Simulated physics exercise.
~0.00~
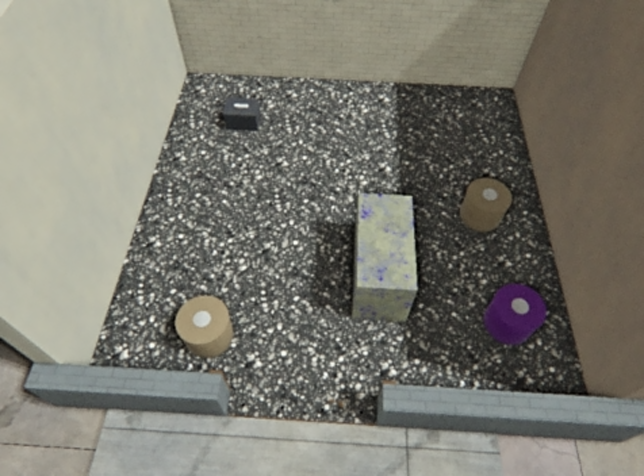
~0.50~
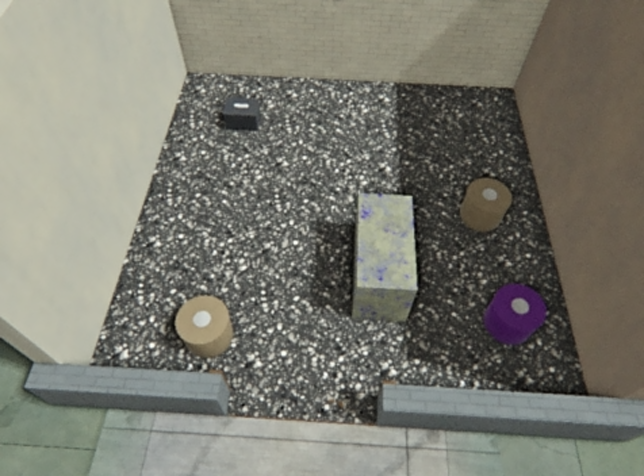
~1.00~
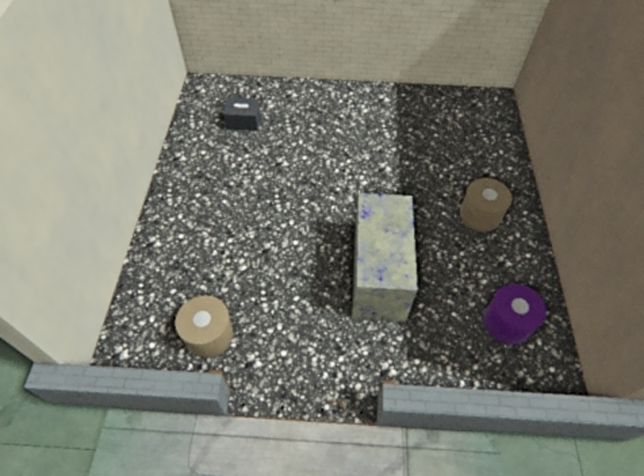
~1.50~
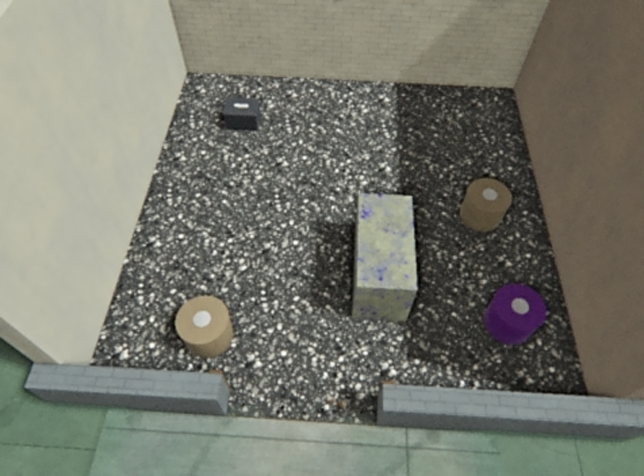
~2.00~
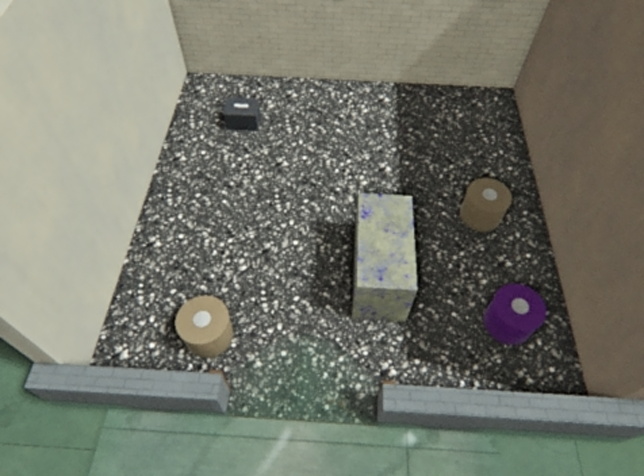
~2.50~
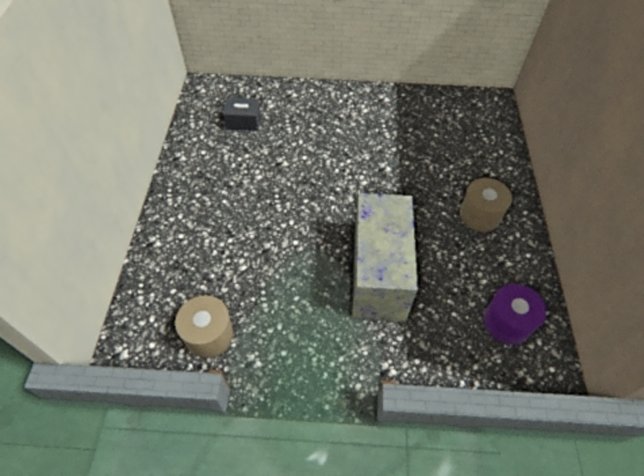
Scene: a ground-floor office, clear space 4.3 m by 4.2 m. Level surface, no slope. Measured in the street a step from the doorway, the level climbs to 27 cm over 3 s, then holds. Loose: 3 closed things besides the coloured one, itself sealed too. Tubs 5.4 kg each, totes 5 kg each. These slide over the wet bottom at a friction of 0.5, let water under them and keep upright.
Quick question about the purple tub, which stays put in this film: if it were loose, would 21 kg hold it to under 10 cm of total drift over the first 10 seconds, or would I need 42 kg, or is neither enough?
I'm betting the lighter pick is adequate.
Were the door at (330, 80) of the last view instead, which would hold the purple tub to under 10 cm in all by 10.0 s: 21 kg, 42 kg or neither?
Answer: Only the upper mass works.
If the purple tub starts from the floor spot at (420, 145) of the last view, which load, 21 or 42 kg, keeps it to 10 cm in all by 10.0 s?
Outcome - success with both.
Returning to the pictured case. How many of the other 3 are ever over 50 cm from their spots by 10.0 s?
Tally: 2.
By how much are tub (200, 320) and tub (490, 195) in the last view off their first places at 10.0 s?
First 30 cm, then 100 cm.
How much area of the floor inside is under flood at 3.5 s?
5.5 m2.
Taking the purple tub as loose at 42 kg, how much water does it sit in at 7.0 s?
5 cm, roughly.
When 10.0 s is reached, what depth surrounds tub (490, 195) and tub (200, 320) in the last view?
Depth approx. 8 cm / 4 cm.
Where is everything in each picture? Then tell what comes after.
In the first picture, the purple tub at (520, 306) rests on the ground; 0.0 m2 under water; 0 of 4 have shifted.
In the second picture, the purple tub at (520, 306) rests on the ground; water covers 0.0 m2; 0 of 4 have shifted.
In the third picture, the purple tub at (520, 306), on the bottom; water covers 0.0 m2; 0 of 4 have shifted.
In the fourth picture, the purple tub at (520, 306) rests on the ground; 0.0 m2 under water; 0 of 4 have shifted.
In the fifth picture, the purple tub at (520, 306) rests on the ground; water covers 0.5 m2; 0 of 4 have shifted.
In the sixth picture, the purple tub at (520, 306) rests on the ground; water covers 1.4 m2; 0 of 4 have shifted.
After 3.5 s the purple tub would be 0 cm from its start with 21 kg and 0 cm from its start with 42 kg; 1 cm of water round it then.
After 4.5 s the purple tub would be 0 cm from its start with 21 kg and 0 cm from its start with 42 kg; 4 cm of water round it then.
After 7.0 s the purple tub would be 0 cm from its start with 21 kg and 0 cm from its start with 42 kg; 5 cm of water round it then.
After 10.0 s the purple tub would be 0 cm from its start with 21 kg and 0 cm from its start with 42 kg; 6 cm of water round it then.
